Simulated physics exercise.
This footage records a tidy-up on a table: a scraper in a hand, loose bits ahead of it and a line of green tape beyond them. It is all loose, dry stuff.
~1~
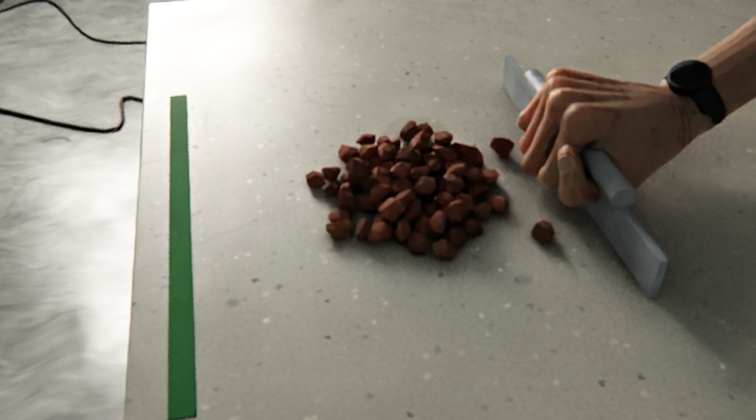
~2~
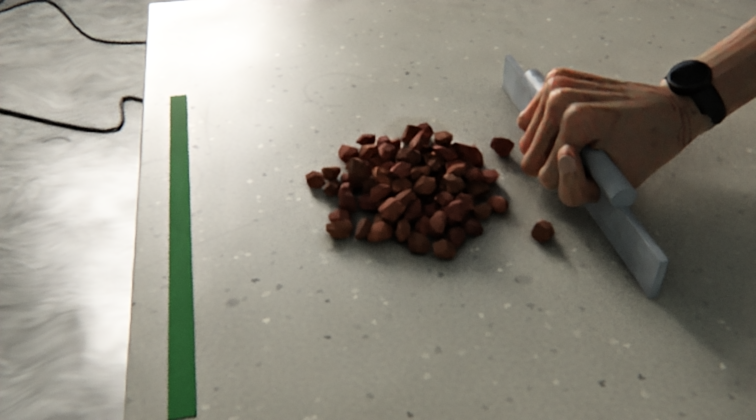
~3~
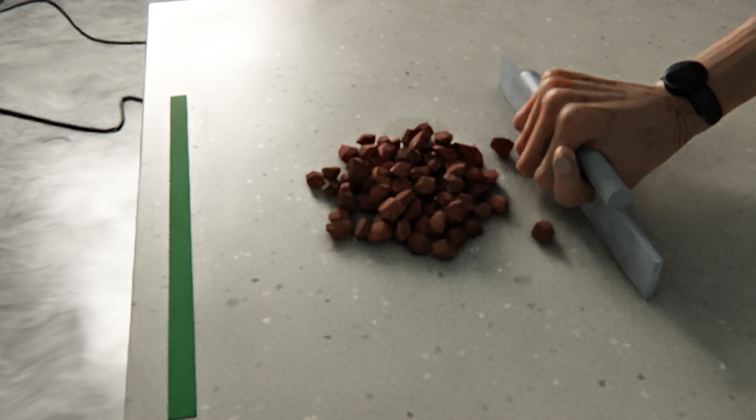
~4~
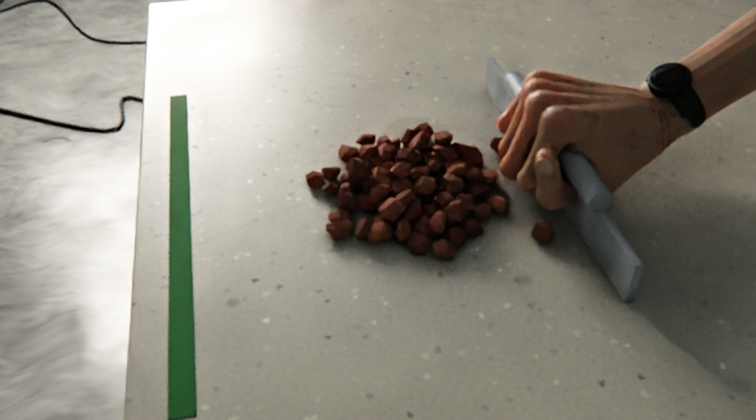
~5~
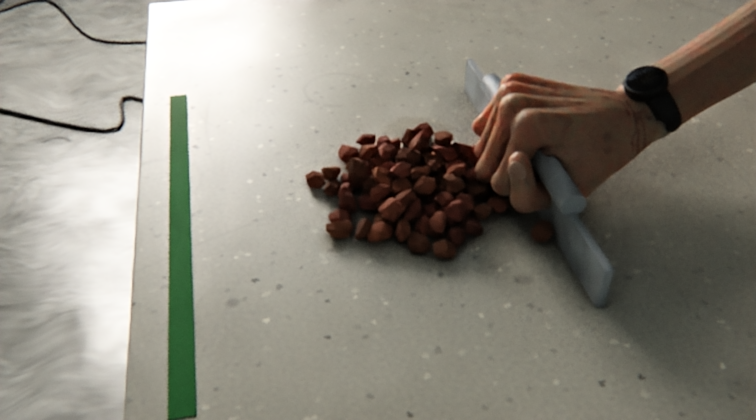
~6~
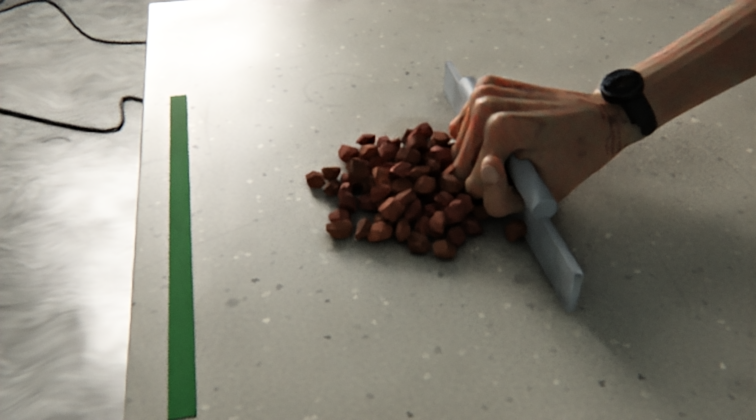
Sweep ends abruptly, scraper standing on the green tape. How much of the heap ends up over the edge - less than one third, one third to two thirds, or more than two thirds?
The part left behind sits below a third.
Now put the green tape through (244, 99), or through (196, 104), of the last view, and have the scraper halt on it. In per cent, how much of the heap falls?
Note: Case one around 10 in a hundred, case two around 60 in a hundred.
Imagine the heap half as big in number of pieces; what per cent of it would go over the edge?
70 % or thereabouts.
Just after the last frame, scraper still moving, near (331, 169); heap all on the table, its front near (205, 189).
A moment on, scraper stopped at the green tape; heap roughly two thirds over the edge.
Further on, scraper stopped at the green tape; heap the larger part over the edge.
When it is over, scraper stopped at the green tape; heap the larger part over the edge.
